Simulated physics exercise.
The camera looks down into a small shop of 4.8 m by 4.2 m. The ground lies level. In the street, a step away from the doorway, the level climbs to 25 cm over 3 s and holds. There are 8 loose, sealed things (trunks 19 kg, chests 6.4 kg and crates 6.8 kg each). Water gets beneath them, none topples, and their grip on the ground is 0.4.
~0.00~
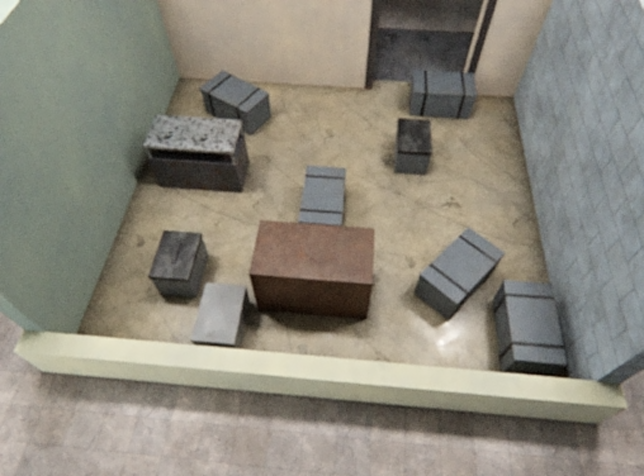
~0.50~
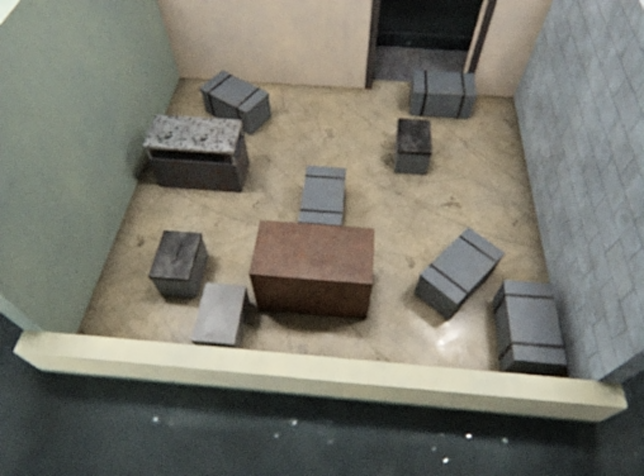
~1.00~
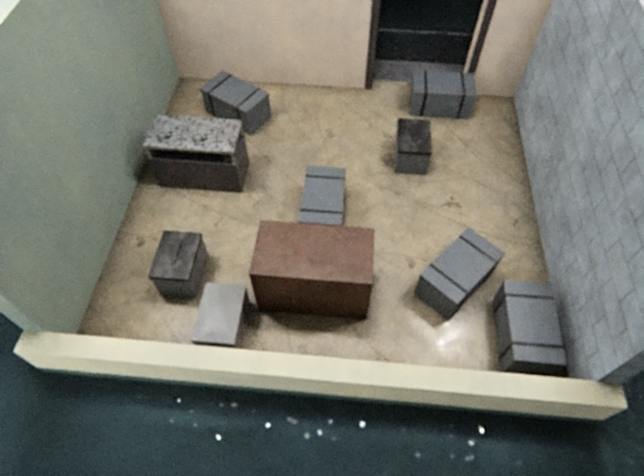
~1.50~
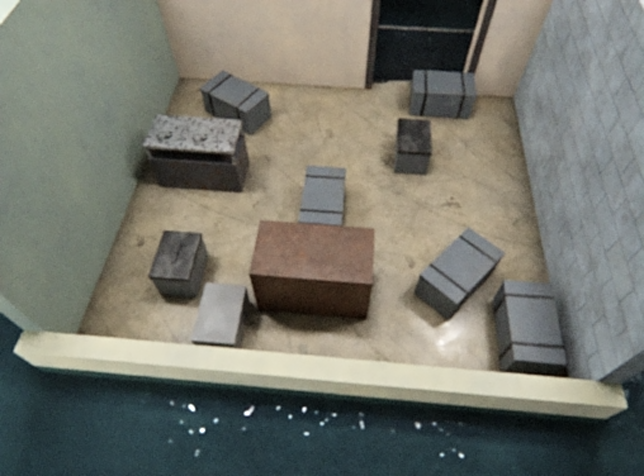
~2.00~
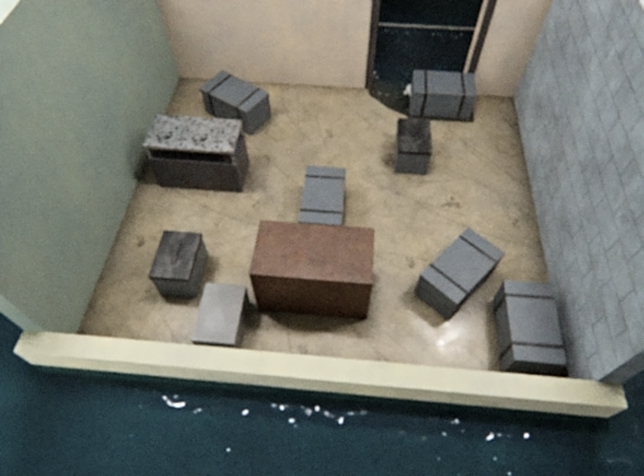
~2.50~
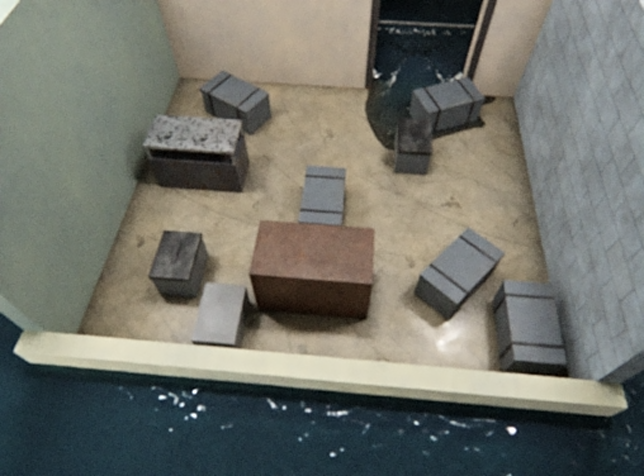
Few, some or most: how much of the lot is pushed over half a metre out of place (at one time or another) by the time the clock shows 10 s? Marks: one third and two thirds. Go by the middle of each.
Share: Two thirds or above.
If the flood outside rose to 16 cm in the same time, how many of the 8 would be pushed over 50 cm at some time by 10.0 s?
Then 4.
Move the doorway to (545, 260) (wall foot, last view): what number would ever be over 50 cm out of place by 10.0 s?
Then 7.
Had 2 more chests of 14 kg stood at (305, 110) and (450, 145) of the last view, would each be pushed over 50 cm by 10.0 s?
In turn: Short of it, over.
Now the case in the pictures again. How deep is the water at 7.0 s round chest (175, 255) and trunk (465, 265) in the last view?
About 5 and 14 cm.
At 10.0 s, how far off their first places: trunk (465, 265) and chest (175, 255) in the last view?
In that order: 80 cm, 50 cm.
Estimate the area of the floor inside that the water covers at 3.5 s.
Some 4.5 m2.
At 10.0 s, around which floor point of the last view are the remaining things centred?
Near (272, 249).
After 3.5 s 1 of 8 are over 50 cm from their spots; 0 afloat.
After 4.5 s 2 of 8 are over 50 cm from their spots; 1 afloat.
After 7.0 s 5 of 8 are over 50 cm from their spots; 6 afloat.
After 10.0 s 7 of 8 are over 50 cm from their spots, and 7 have been at some point; 7 afloat.
